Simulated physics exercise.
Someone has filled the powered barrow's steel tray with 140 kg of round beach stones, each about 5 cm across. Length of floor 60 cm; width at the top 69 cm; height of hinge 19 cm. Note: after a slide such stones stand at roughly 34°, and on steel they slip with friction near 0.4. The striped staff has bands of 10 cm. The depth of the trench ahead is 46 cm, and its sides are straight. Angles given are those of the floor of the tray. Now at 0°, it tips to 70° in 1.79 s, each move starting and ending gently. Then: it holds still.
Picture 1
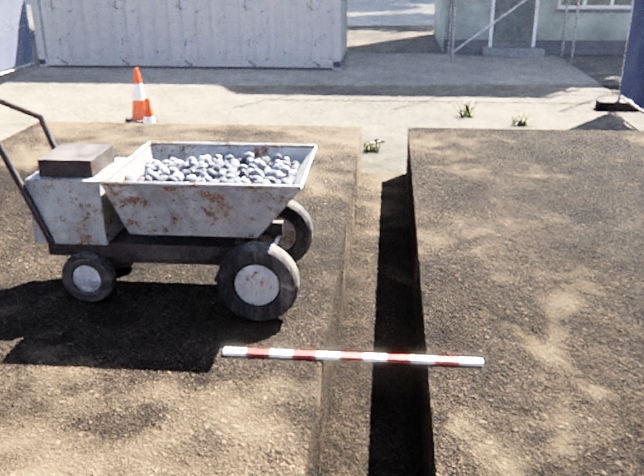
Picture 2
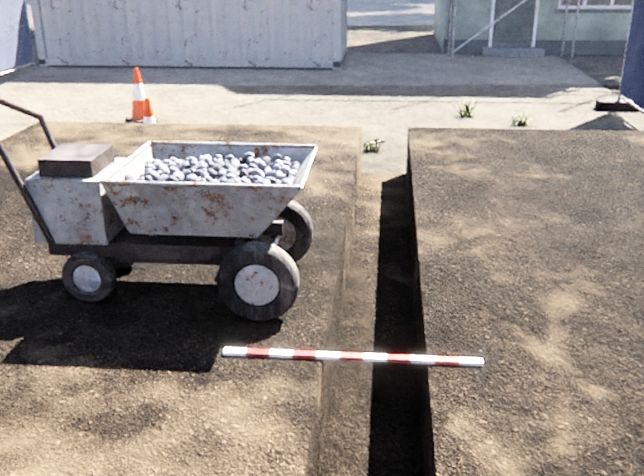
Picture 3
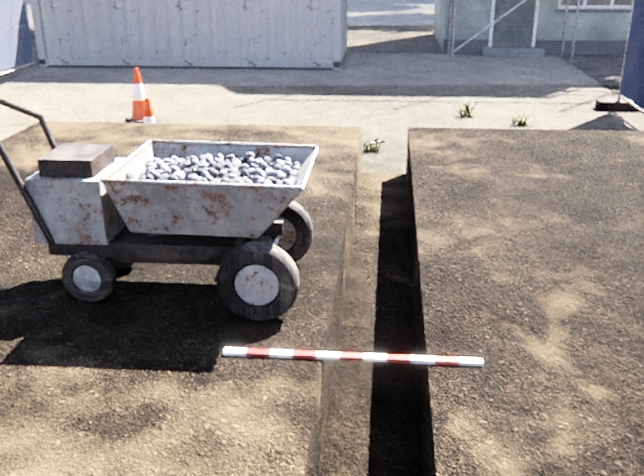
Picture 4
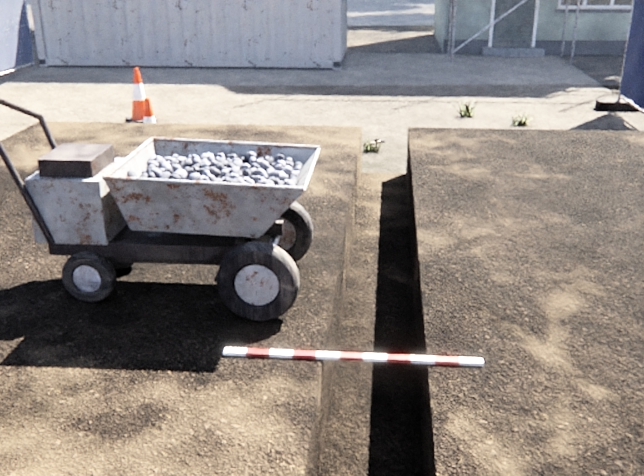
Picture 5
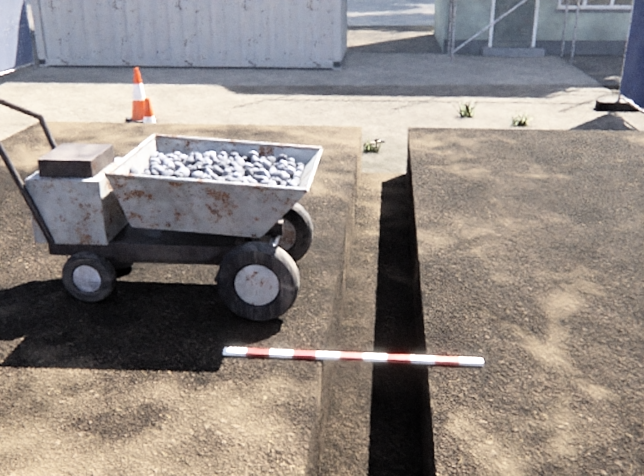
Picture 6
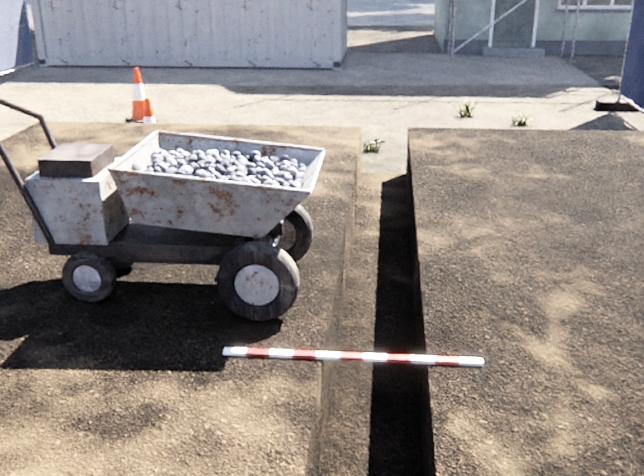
Rusty steel tray of grey stones on a wheeled barrow slowly tilting slightly rightward beside a narrow trench and striped staff.
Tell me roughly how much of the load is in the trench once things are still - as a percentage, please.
I would put it at 81 %.
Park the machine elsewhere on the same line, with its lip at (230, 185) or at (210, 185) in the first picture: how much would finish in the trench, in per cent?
The first gives about 95 percent and the second about 75 percent.
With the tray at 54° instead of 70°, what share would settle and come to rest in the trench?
It would be near 65 per cent.
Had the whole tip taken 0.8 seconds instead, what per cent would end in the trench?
60 per cent.
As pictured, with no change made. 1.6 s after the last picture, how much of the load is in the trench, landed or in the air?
Roughly 50% by that time.
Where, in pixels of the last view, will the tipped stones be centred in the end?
Somewhere near pixel (395, 360).
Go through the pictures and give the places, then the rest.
Lip at (301, 188), floor tilted 0°, highest stones at (212, 166), in the first picture.
The tray is at 0°, its lip at (301, 188); the top of the load is at (213, 165), in the second picture.
The tray is at 1°, its lip at (302, 188); the top of the load is at (201, 166), in the third picture.
The tray is at 2°, its lip at (305, 189); the top of the load is at (203, 164), in the fourth picture.
The tray is at 3°, its lip at (307, 191); the top of the load is at (193, 162), in the fifth picture.
Lip at (311, 192), floor tilted 5°, highest stones at (183, 159), in the sixth picture.
Then, 1.0 s after the last picture the floor is at 59°, 96 % in the tray, 4 % in the trench; the foremost stones are at (402, 288).
Then, 1.6 s after the last picture the floor is at 70°, 33 % in the tray, 51 % in the trench, 16 % past the trench; the foremost stones are at (502, 295).
Then, 1.9 s after the last picture the floor is at 70°, 11 % in the tray, 70 % in the trench, 20 % past the trench; the foremost stones are at (557, 295).
Then, 3.9 s after the last picture the floor is at 70°, 0 % in the tray, 81 % in the trench, 19 % past the trench; the foremost stones are at (573, 296).
